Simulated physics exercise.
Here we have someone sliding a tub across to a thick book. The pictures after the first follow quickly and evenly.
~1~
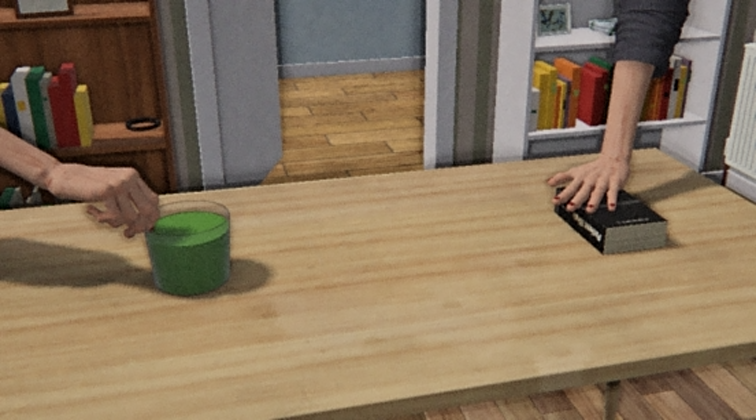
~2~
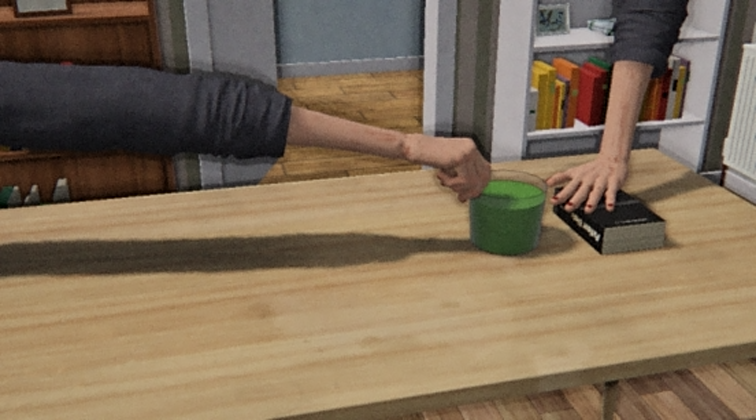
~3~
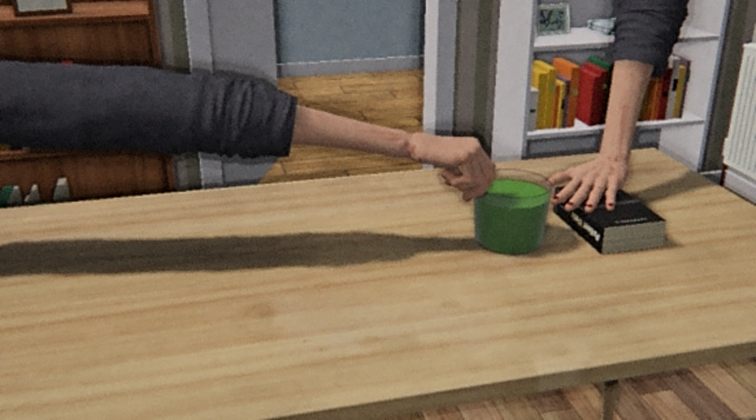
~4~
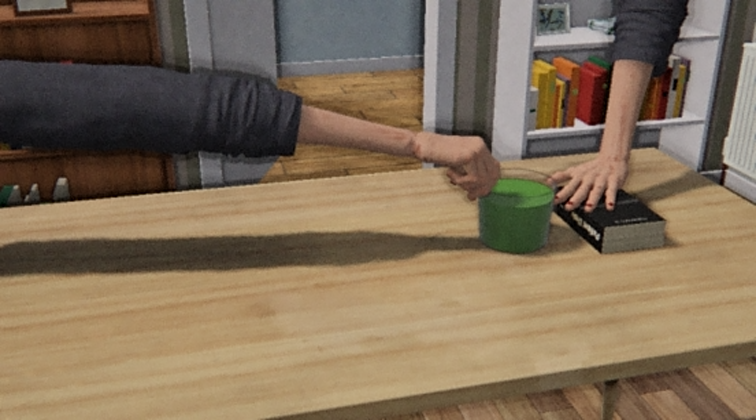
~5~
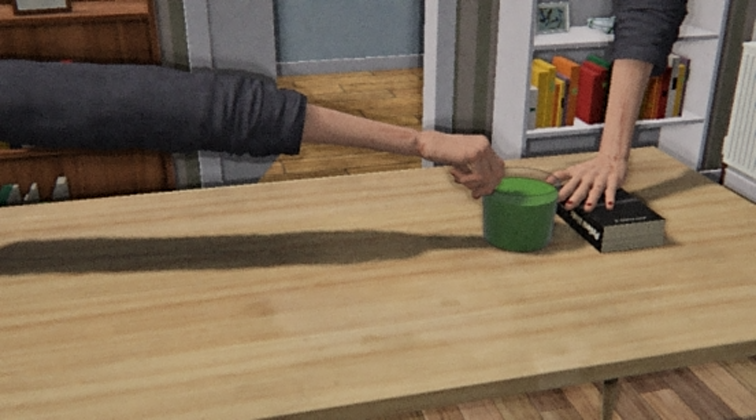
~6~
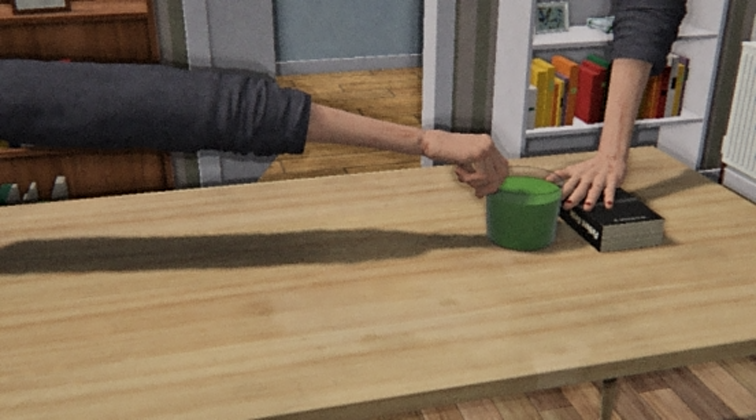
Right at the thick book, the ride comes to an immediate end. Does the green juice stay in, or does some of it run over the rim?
The green juice stays in.
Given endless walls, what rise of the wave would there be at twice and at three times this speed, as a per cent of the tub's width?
The rise comes to some 15 per cent in the first case and some 25 per cent in the second.
Soon after, the tub meets the thick book.
Later, the green juice surges up the wall; the wave climbs under half way to the rim.
In the end, the tub stands at the thick book; nothing has left it.
